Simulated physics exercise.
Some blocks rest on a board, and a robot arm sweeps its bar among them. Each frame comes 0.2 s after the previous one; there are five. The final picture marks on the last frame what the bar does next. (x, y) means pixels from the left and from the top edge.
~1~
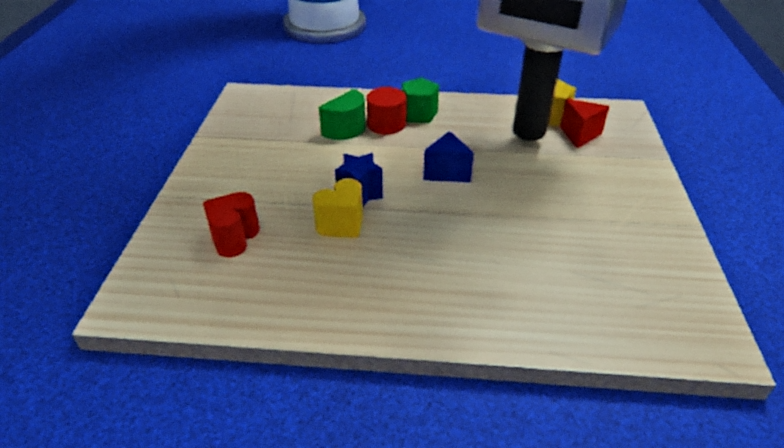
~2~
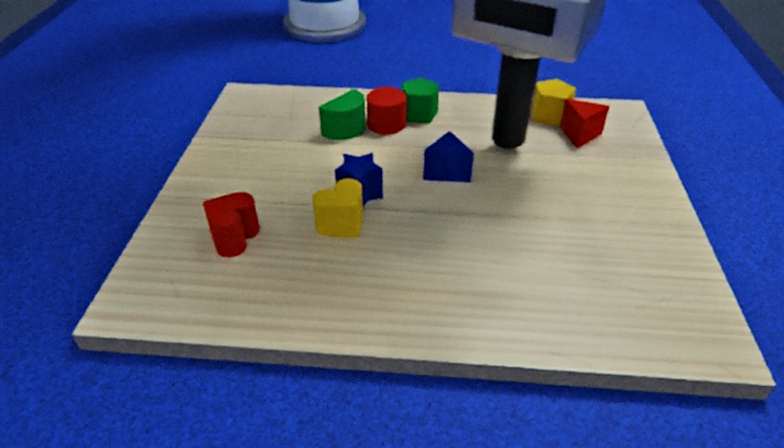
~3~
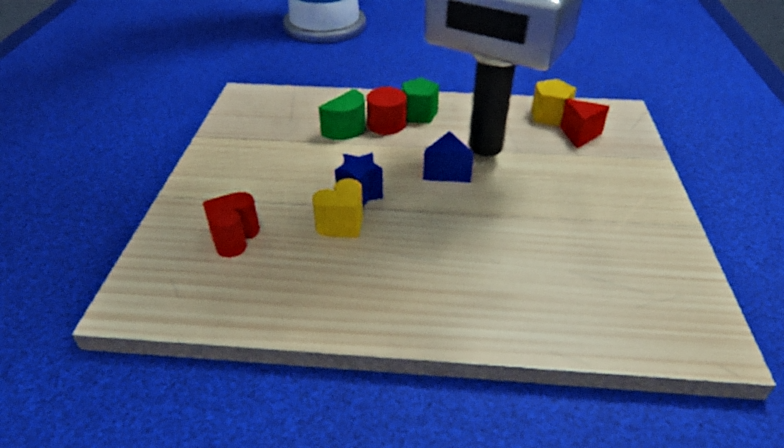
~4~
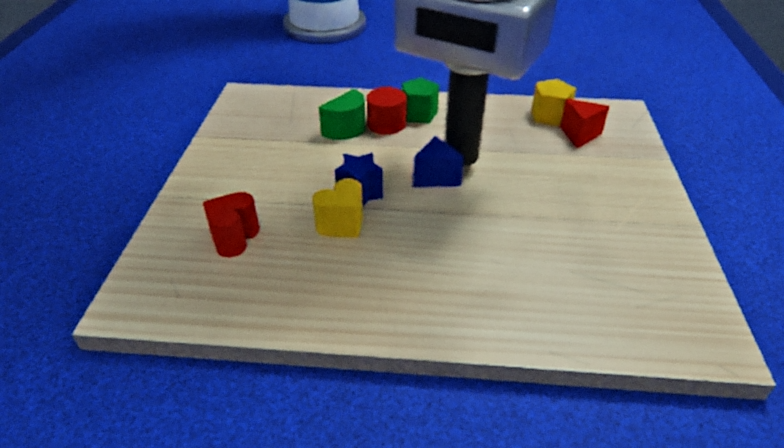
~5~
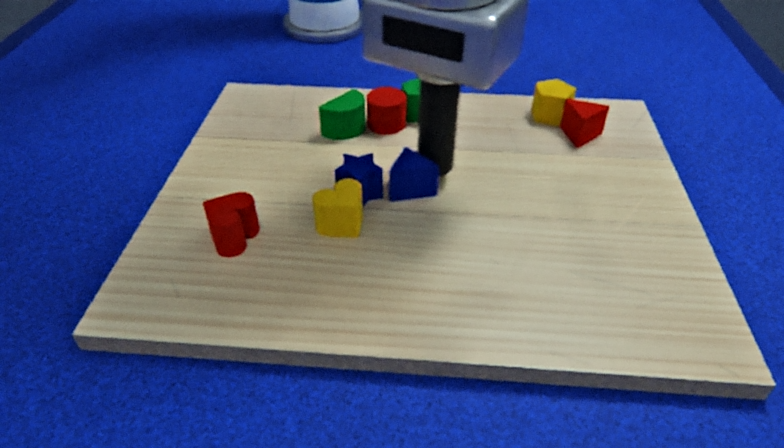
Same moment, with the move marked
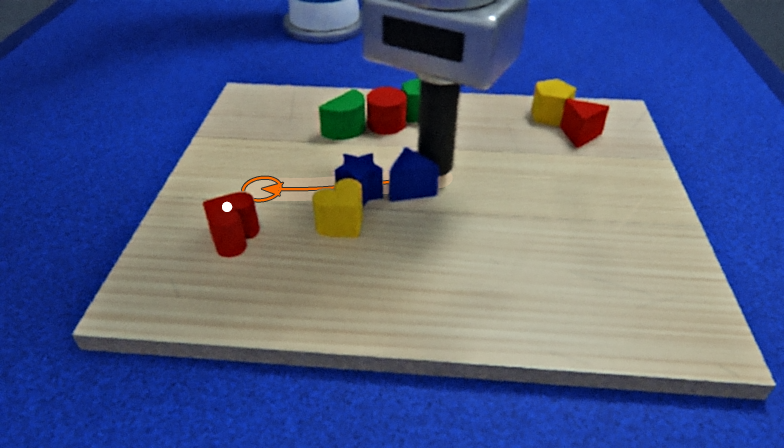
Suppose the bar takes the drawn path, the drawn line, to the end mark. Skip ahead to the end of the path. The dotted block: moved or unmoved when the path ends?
That block stays in place.
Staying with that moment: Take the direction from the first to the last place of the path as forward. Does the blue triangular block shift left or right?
Heads left.
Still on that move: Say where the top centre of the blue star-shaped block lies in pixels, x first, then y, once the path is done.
Its top face will be centred at roughly (284, 181).
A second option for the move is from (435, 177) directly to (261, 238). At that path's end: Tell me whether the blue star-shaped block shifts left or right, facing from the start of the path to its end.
To the path's right.
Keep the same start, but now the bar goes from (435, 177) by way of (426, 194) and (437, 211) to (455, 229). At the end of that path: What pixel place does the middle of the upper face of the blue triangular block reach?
That would be at about pixel (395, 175).
The line goes from (435, 177) via (349, 186), ending at (262, 189); the dot is on the red heart.
What follows on the original path. One third of the way, bar (376, 173); yellow heart (332, 199), turned 30° anticlockwise; blue star-shaped block (338, 167), turned 20° clockwise; blue triangular block (384, 175), turned 40° anticlockwise.
Two thirds of the way, bar (317, 179); yellow heart (331, 199), turned 30° anticlockwise; blue star-shaped block (296, 179), turned 40° anticlockwise; blue triangular block (382, 175), turned 50° anticlockwise.
At the end, bar (260, 179); red heart unmoved; yellow heart (331, 199), turned 30° anticlockwise; blue star-shaped block (284, 181), turned 80° anticlockwise; blue triangular block (382, 175), turned 50° anticlockwise.
